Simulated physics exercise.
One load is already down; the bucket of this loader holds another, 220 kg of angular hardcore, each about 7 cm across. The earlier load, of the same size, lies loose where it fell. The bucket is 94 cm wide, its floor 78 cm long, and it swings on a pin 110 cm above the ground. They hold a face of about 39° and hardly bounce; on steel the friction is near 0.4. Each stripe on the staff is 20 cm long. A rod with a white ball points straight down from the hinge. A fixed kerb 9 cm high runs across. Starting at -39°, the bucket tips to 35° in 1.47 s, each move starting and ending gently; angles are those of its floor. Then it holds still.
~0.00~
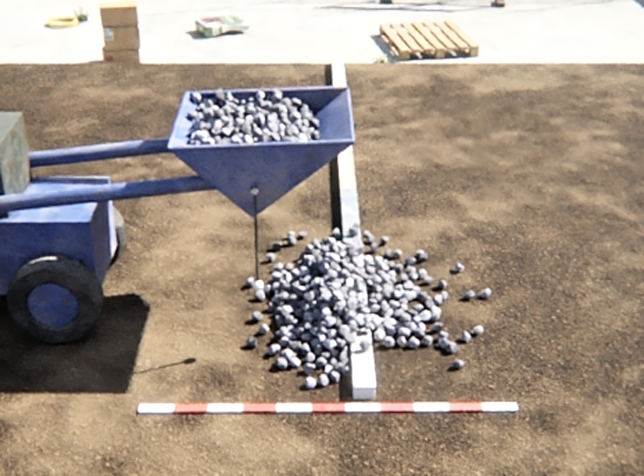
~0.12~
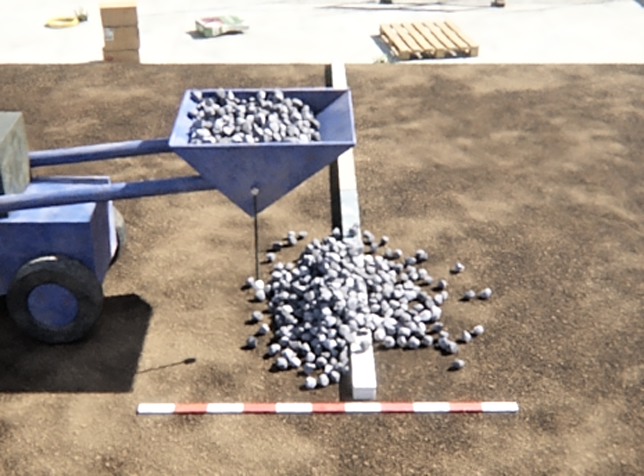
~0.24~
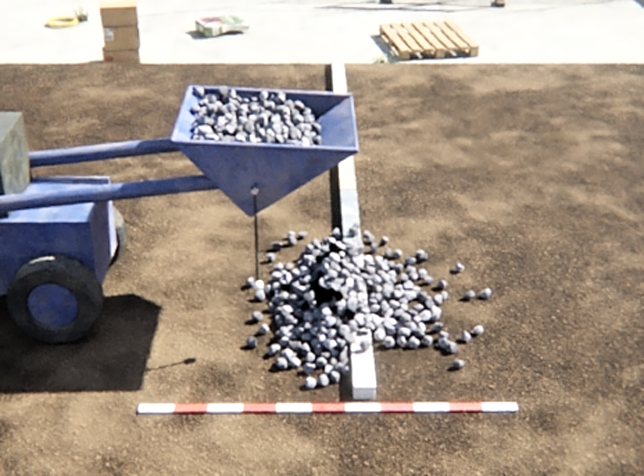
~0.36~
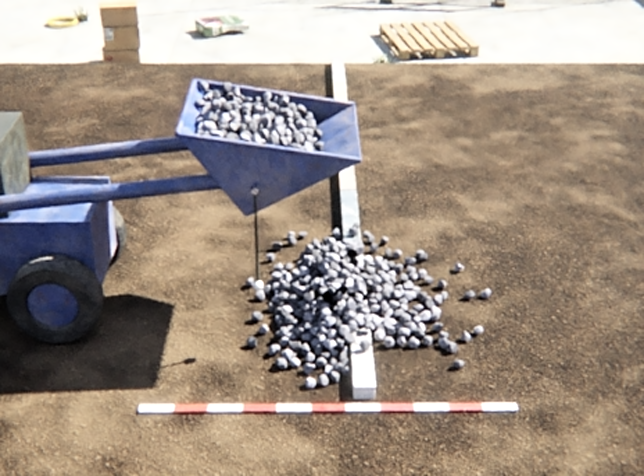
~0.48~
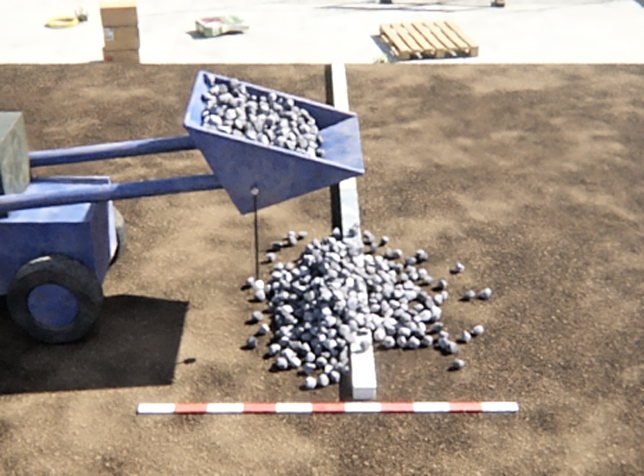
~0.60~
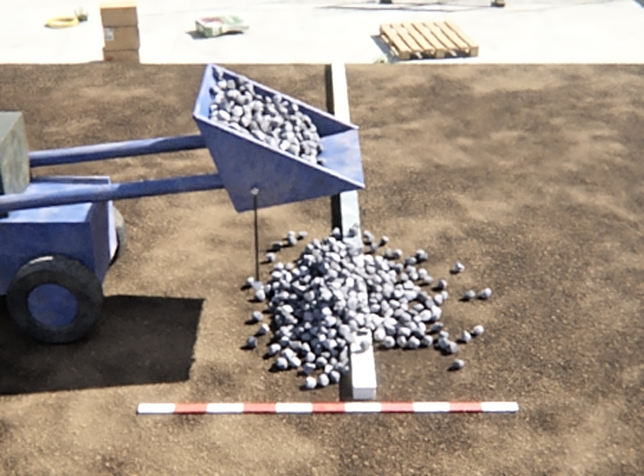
A blue loader's bucket of grey stones tilts steadily forward above a loose stone pile.
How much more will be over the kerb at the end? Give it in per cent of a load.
Some 90 per cent is added.
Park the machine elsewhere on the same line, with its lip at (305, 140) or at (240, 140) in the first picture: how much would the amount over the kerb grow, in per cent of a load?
First some 25, then 0 per cent.
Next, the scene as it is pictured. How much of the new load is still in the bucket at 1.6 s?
About 65 per cent.
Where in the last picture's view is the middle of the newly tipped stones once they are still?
Their middle is at about (399, 288).
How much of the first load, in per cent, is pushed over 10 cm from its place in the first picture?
Roughly 5 per cent of them.
After 1.1 s the floor is at 23°; in per cent of one load, 100 in the bucket, 78 on this side of the kerb, 22 over the kerb; the foremost stones are at (463, 307).
After 1.6 s the floor is at 35°; in per cent of one load, 63 in the bucket, 104 on this side of the kerb, 33 over the kerb; the foremost stones are at (463, 307).
After 1.9 s the floor is at 35°; in per cent of one load, 22 in the bucket, 102 on this side of the kerb, 77 over the kerb; the foremost stones are at (467, 293).
After 4.4 s the floor is at 35°; in per cent of one load, 0 in the bucket, 88 on this side of the kerb, 112 over the kerb; the foremost stones are at (518, 310). Net gain over the kerb, 90.
